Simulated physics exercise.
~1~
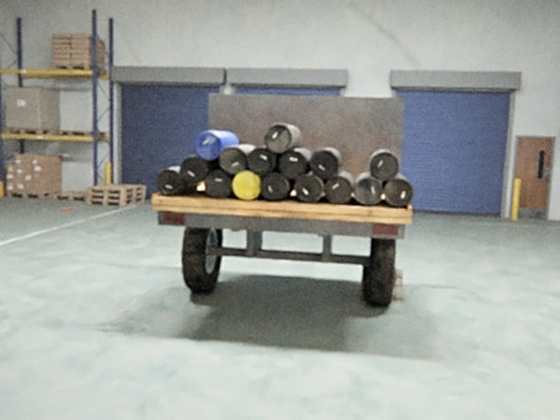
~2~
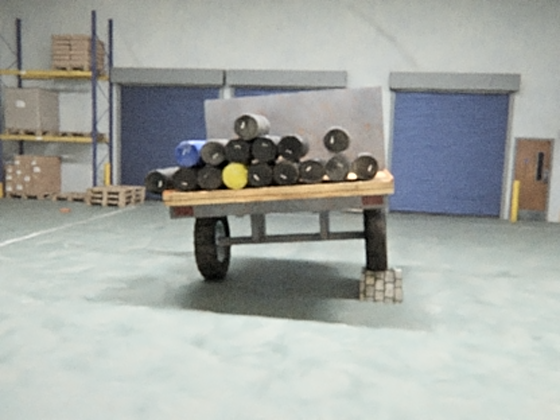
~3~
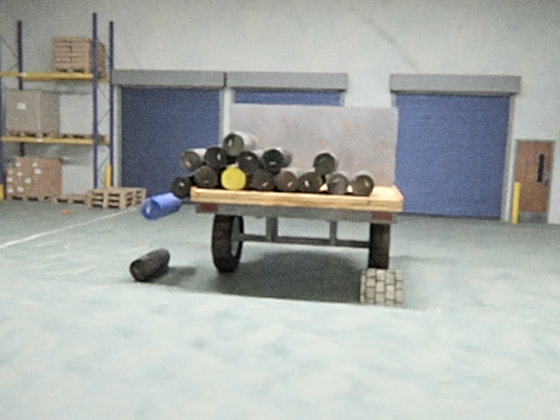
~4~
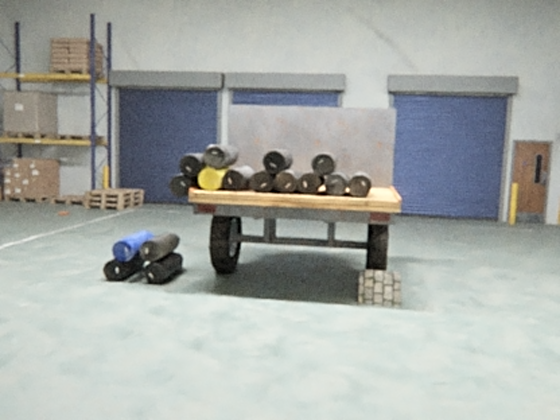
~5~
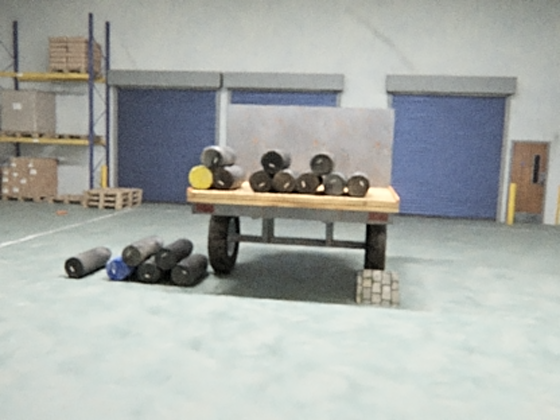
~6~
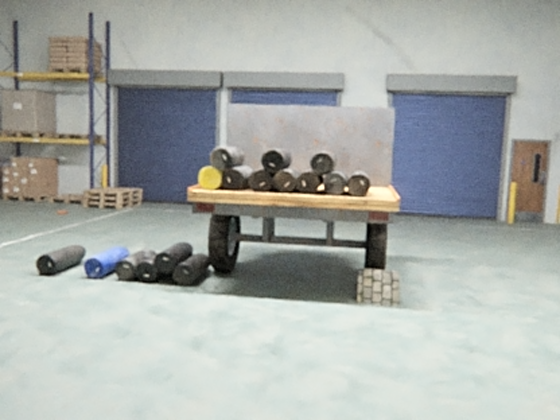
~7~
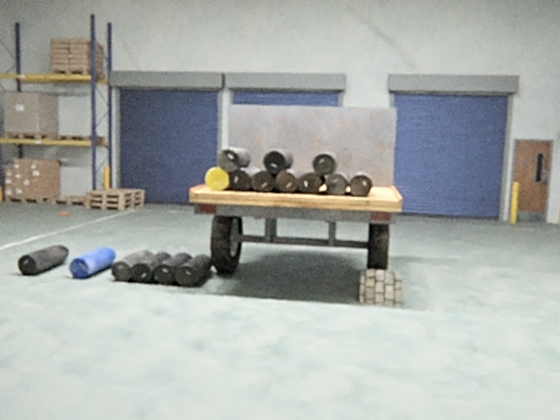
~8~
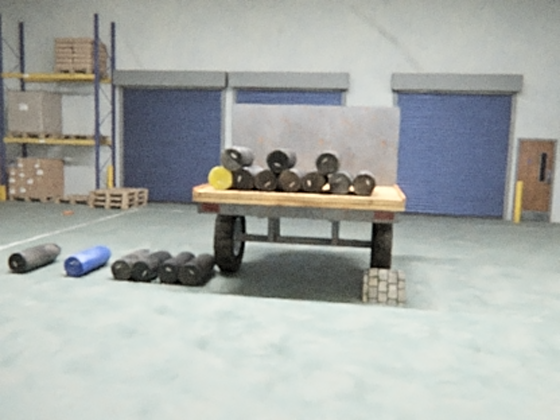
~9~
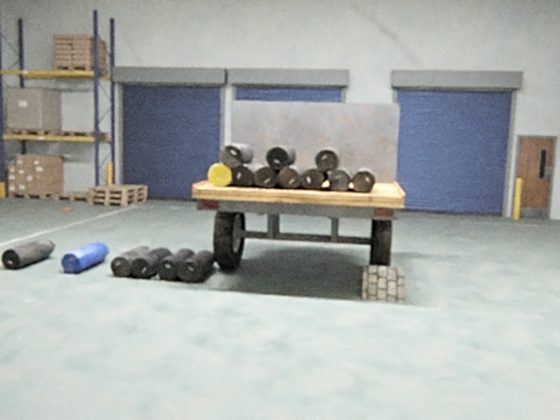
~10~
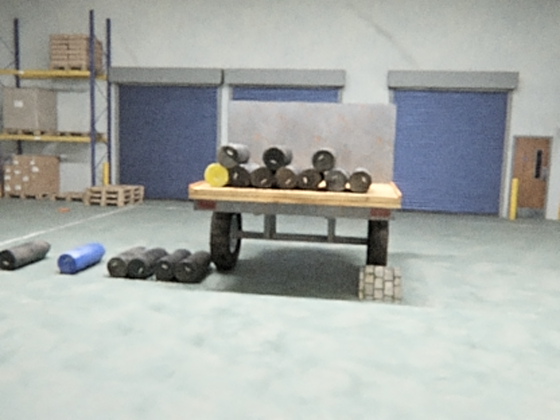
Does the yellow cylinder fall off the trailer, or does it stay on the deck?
The yellow cylinder stays on the deck, stopping near the left edge, while the blue one falls off and ends up on the floor to the left.
